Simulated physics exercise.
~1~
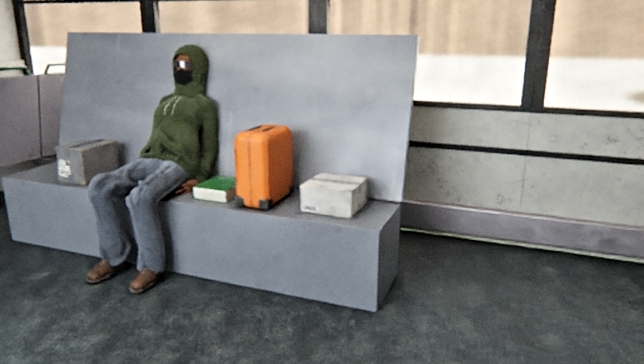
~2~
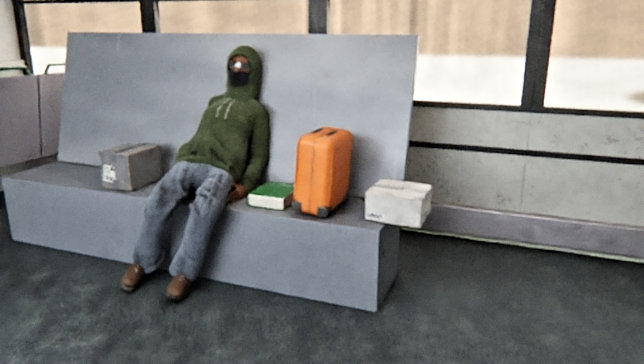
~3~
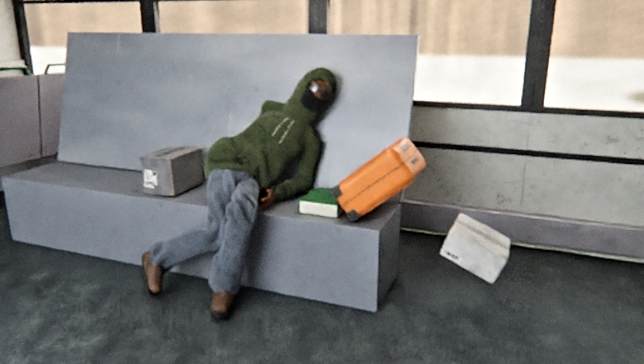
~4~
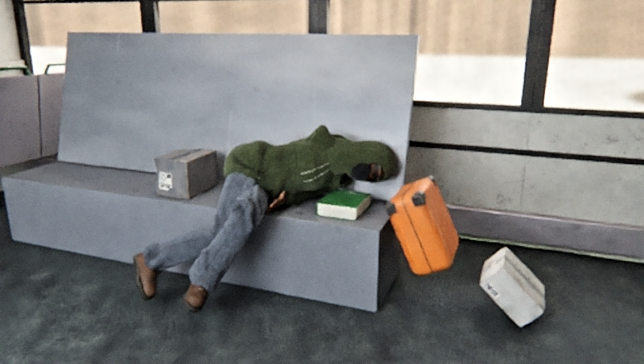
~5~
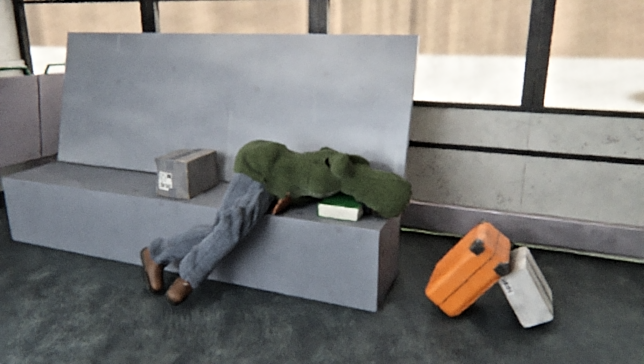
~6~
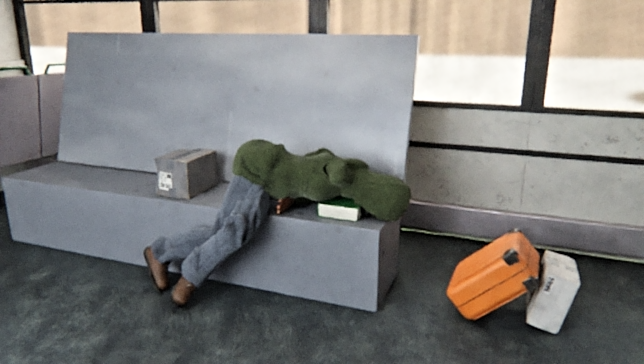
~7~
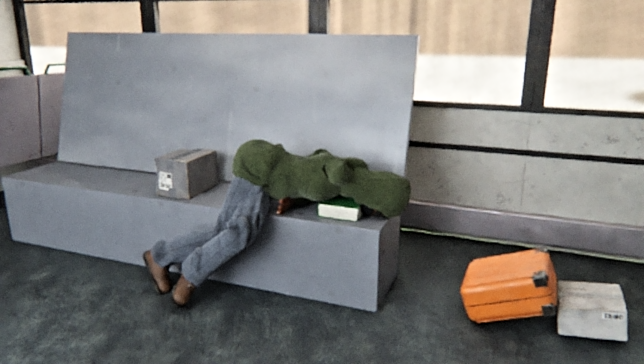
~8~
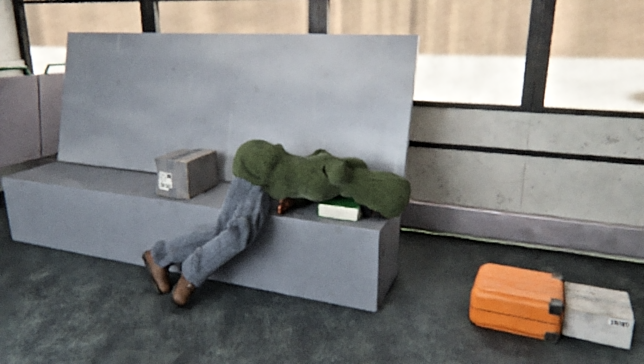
A commuter in a green hood and jeans sits slumped on a long grey bench in a tram, seen by a still camera from in front, with a grey box on the left and a green folder, an upright orange case and a white carton on the right. Everything slides right as the commuter leans over. The carton drops off the end, and the case tips and tumbles after it. The commuter flops sideways across the folder, hips still on the seat. On the floor, the case and carton roll over and settle side by side, while box and folder stay on the bench.
